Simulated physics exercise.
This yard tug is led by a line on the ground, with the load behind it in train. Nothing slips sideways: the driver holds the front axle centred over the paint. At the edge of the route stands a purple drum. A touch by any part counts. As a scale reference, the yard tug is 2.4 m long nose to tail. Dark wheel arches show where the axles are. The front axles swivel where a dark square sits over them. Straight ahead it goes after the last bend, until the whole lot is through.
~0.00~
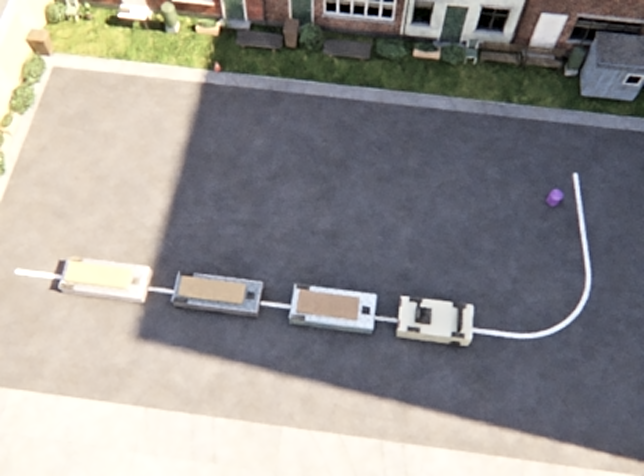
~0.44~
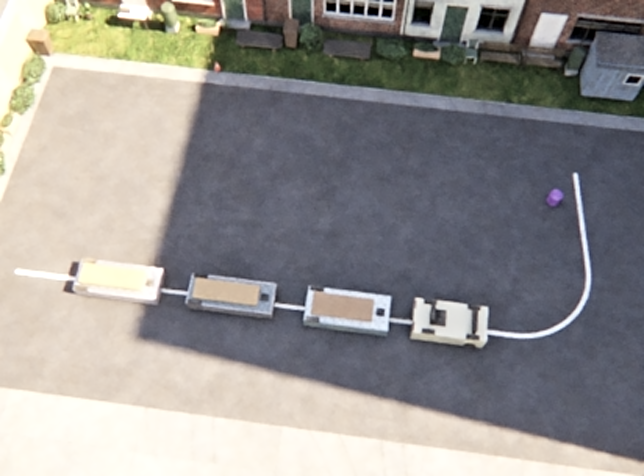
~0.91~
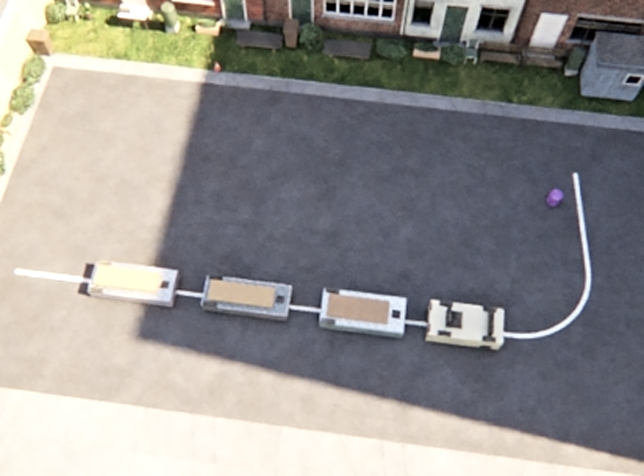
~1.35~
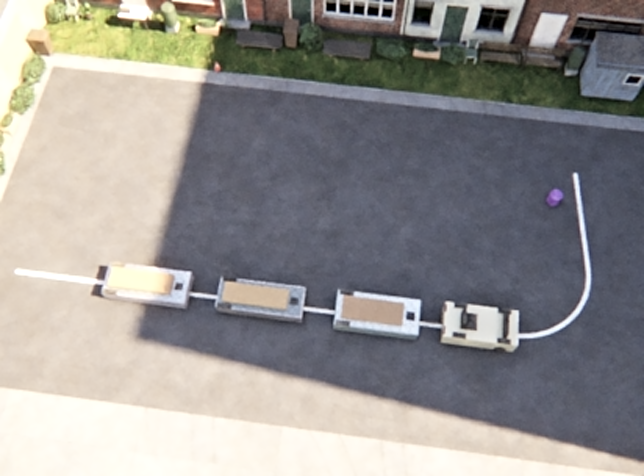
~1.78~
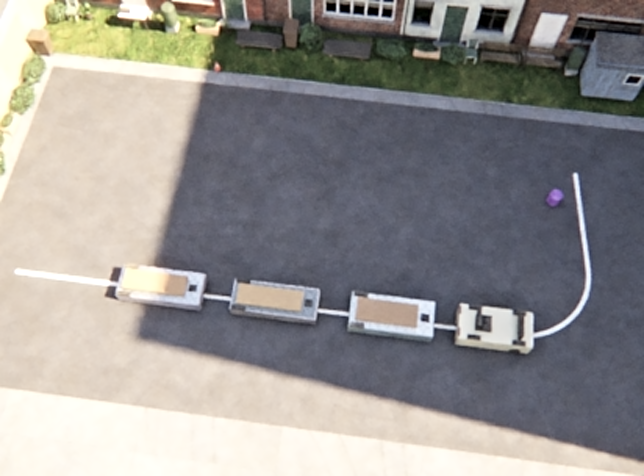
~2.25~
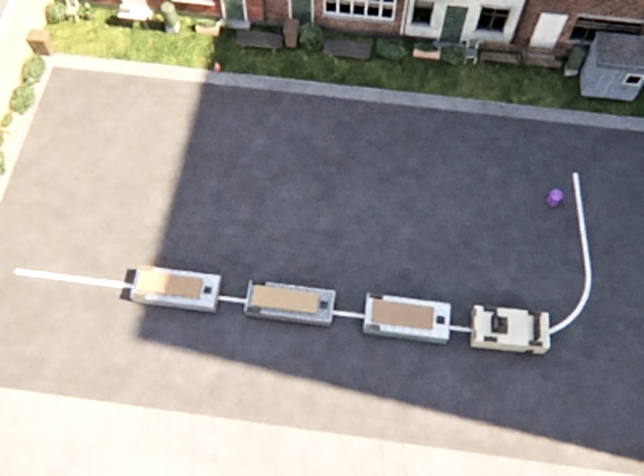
In a dark paved yard beside brick houses and a strip of grass, a pale tug pulls three linked trailers in a line along a white stripe on the ground. The train moves slowly and steadily to the right, and the tug reaches the start of the stripe's bend, below a small purple drum.
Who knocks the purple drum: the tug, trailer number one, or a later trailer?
Answer: Nearest trailer.
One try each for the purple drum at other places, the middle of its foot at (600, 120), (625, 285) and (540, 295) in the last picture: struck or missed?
Place one: No contact; place two: No contact; place three: Contact.
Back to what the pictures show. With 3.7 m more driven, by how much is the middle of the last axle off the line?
Last axle offset from line: Approx. 0 cm.
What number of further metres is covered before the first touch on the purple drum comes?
I'd reckon around 9.5 metres from the last picture.
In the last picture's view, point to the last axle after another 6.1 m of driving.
(290, 301).
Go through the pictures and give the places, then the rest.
The first picture shows nose (468, 322); last axle (72, 272); still straight; purple (554, 198); 3 trailers.
The second picture shows nose (483, 324); last axle (85, 274); still straight.
The third picture shows nose (499, 326); last axle (100, 276); still straight.
The fourth picture shows nose (513, 328); last axle (114, 278); still straight.
The fifth picture shows nose (528, 329); last axle (128, 280); still straight.
The sixth picture shows nose (544, 330); last axle (143, 282); turned 2°; purple (554, 198).
Then, 6.2 s in, the last axle is at (252, 296) of the last picture, on the line.
Then, 11.1 s in, the last axle is at (375, 310) of the last picture, 10 cm off the line; the first trailer has hit purple.
Then, 14.1 s in, the last axle is at (458, 301) of the last picture, 75 cm off the line.
Then, 18.1 s in, the last axle is at (538, 237) of the last picture, 185 cm off the line.
Then, 22.1 s in, the last axle is at (564, 143) of the last picture, 55 cm off the line; 1 of 1 struck in all.
